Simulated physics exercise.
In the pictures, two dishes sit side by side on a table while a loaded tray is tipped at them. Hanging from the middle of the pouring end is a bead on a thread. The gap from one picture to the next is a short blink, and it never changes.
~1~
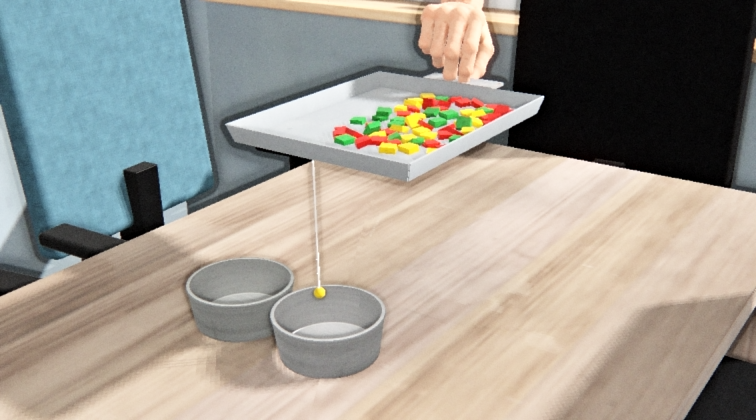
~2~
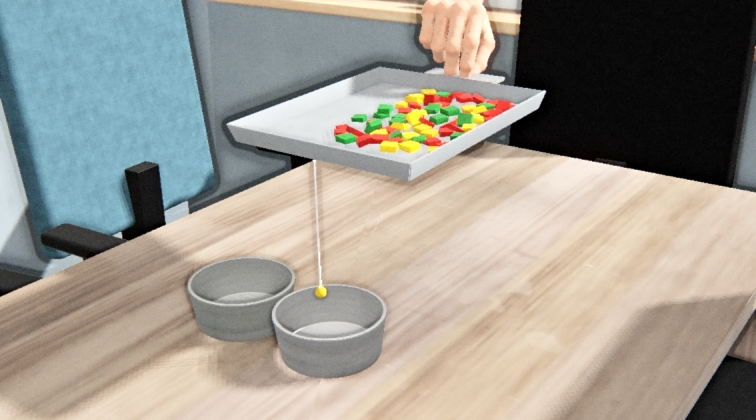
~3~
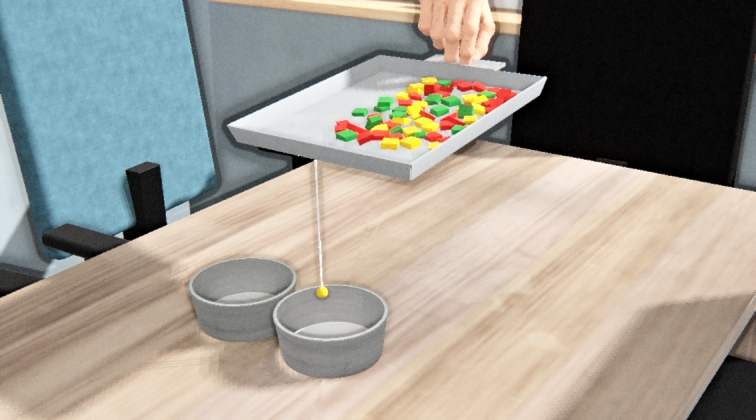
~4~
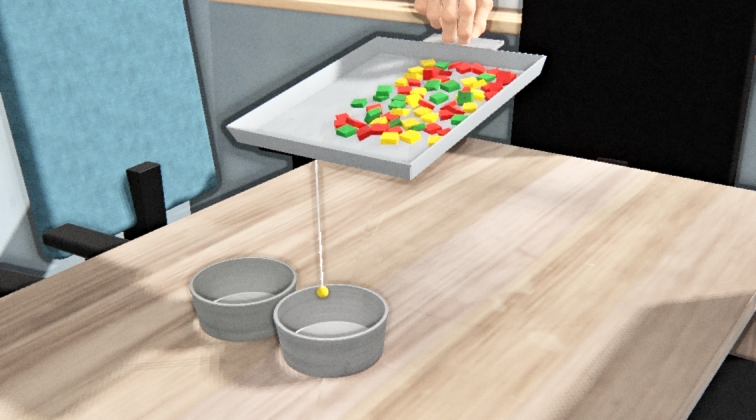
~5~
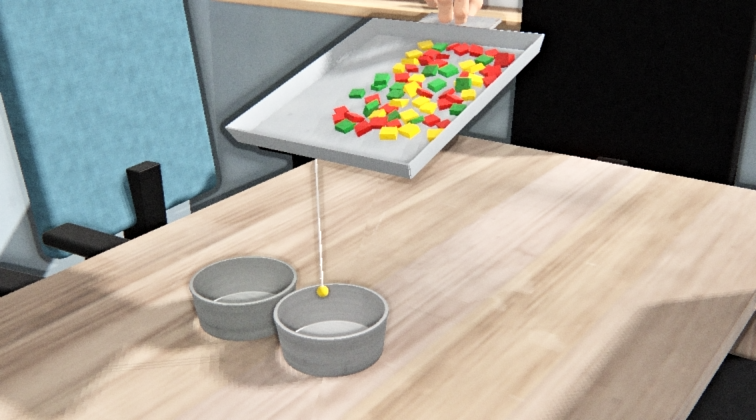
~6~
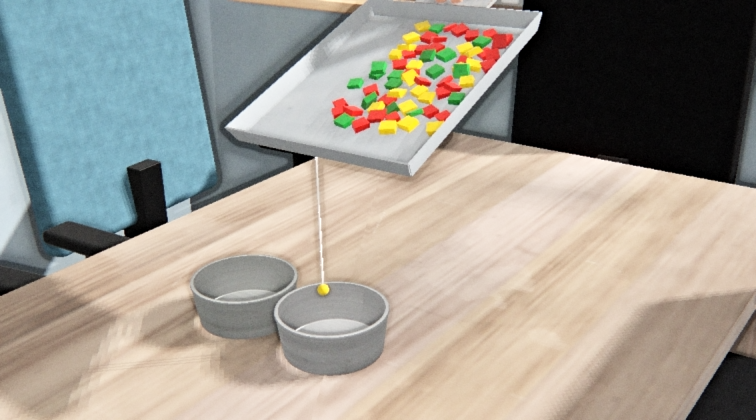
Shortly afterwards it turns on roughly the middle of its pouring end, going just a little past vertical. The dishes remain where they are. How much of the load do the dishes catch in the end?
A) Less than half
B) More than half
Less than half (A).
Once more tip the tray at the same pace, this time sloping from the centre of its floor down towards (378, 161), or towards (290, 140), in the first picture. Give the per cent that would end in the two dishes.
Well, 10 percent for one and then 90 percent for the other.
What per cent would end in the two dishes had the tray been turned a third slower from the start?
Close to 30 in a hundred.
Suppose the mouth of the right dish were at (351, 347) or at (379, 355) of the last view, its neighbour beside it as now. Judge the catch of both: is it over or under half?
For the two tries in order: Exceeding half, exceeding half.
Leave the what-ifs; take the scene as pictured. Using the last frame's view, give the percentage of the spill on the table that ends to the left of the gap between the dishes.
That's about 60 per cent of the spill.
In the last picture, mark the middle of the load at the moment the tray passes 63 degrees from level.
The middle of the pieces shows up near (335, 140).
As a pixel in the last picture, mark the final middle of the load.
Close to (296, 370) in the last picture.
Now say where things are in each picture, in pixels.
Corners of the pouring end near (234, 123) and (408, 161), level; middle of the load near (414, 122), mosaic tiles; left dish near (205, 317); right dish near (293, 351); bead on its thread near (319, 293), in the first picture.
Corners of the pouring end near (235, 123) and (409, 161), level; middle of the load near (415, 119), in the second picture.
Corners of the pouring end near (235, 124) and (409, 161), tipped barely, level across its low end; middle of the load near (416, 112), in the third picture.
Corners of the pouring end near (234, 125) and (408, 161), tipped a little, level across its low end; middle of the load near (415, 101), in the fourth picture.
Corners of the pouring end near (233, 125) and (407, 160), tipped clearly, level across its low end; middle of the load near (413, 90), in the fifth picture.
Corners of the pouring end near (233, 125) and (407, 159), tipped clearly, level across its low end; middle of the load near (411, 78); left dish near (209, 314); right dish near (297, 348), in the sixth picture.
Shortly afterwards, tray tipped steeply; all but a few on the tray; a little in the air.
Next, tray tipped past a quarter turn; near a third on the tray; a little in the right dish; a little in the left dish; near a quarter outside both; near a quarter in the air.
Some moments later, tray tipped past a quarter turn; near a quarter in the right dish; a little in the left dish; near two thirds outside both.
In the end, tray tipped past a quarter turn; near a quarter in the right dish; a little in the left dish; near two thirds outside both.
